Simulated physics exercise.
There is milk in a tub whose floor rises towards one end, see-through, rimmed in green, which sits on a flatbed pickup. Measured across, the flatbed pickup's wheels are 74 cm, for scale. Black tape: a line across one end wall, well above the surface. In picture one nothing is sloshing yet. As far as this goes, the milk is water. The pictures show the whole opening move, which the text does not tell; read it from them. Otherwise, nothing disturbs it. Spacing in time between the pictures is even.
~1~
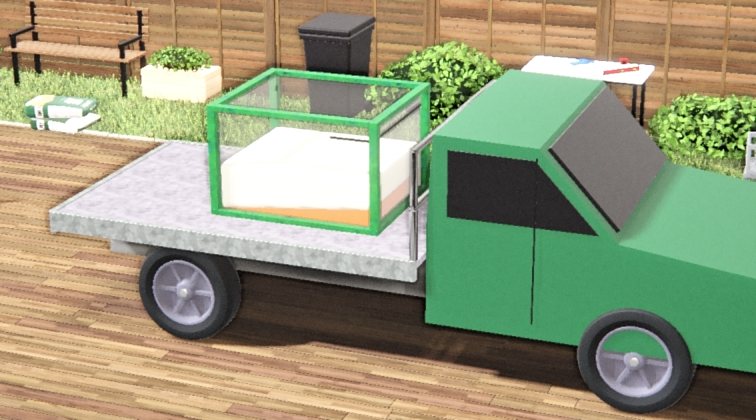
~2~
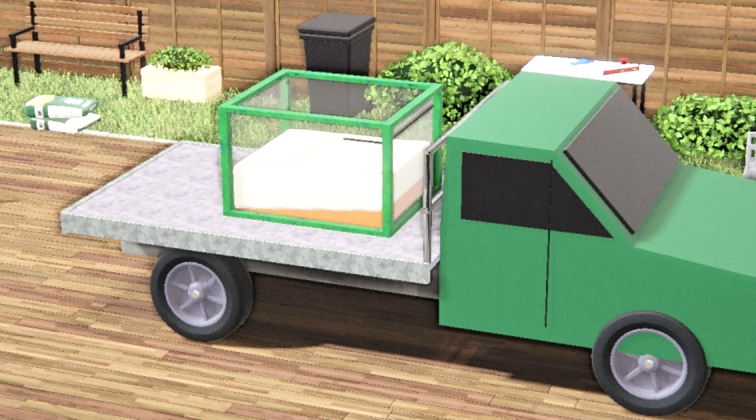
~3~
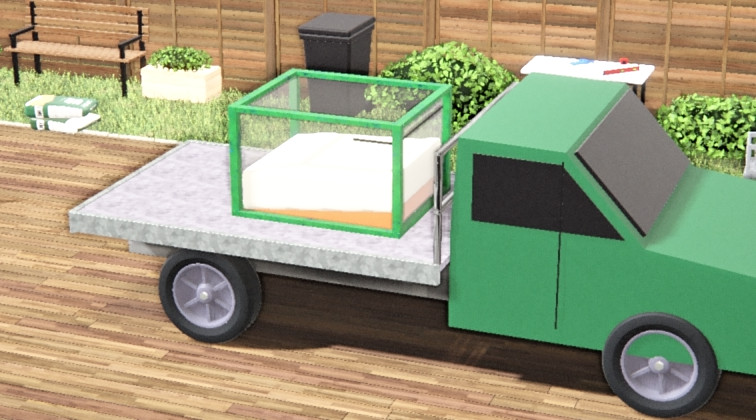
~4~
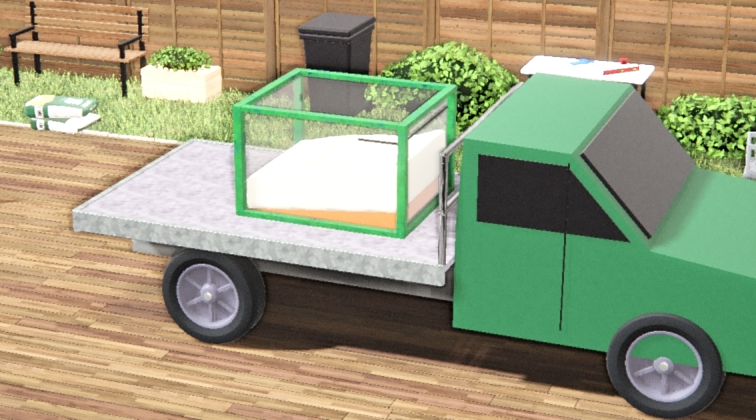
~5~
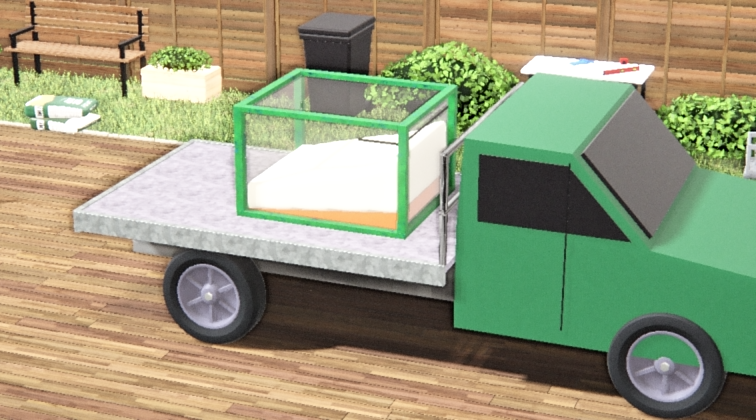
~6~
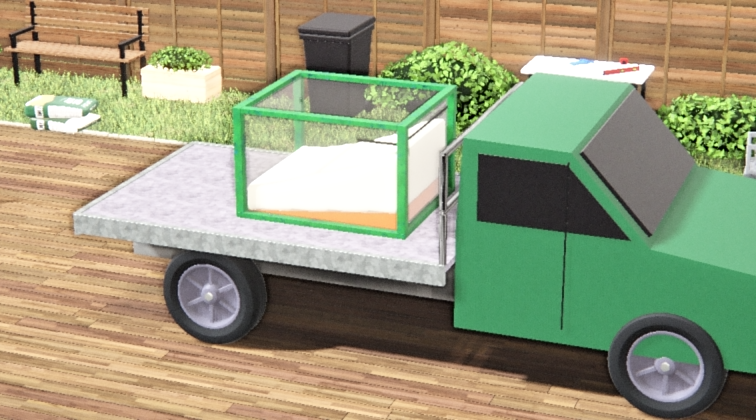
A green flatbed pickup rolls slightly right and stops as white liquid heaps toward the cab.
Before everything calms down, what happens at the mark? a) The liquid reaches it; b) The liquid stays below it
a.
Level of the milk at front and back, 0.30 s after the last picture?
The front stands at 42 cm and the back at 26 cm.
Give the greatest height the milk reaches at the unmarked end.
Peak level: Approx. 59 cm.
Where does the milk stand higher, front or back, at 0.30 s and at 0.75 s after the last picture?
Tilt: Towards the fore end, then towards the aft end.
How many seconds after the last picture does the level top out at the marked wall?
Time of peak: Around 1.5 s.
Then, 0.30 s later than the final frame, it stands 25 cm high behind and 41 cm in front; all of it is still inside.
Then, 0.75 s later than the final frame, it stands 55 cm high behind and 25 cm in front; all of it is still inside.
Then, 1.20 s later than the final frame, it stands 29 cm high behind and 25 cm in front; all of it is still inside.
Then, 2.99 s later than the final frame, the waves are smaller; the highest at the front wall was 73 cm, at 1.55 s after the last picture, against a line at 61 cm.
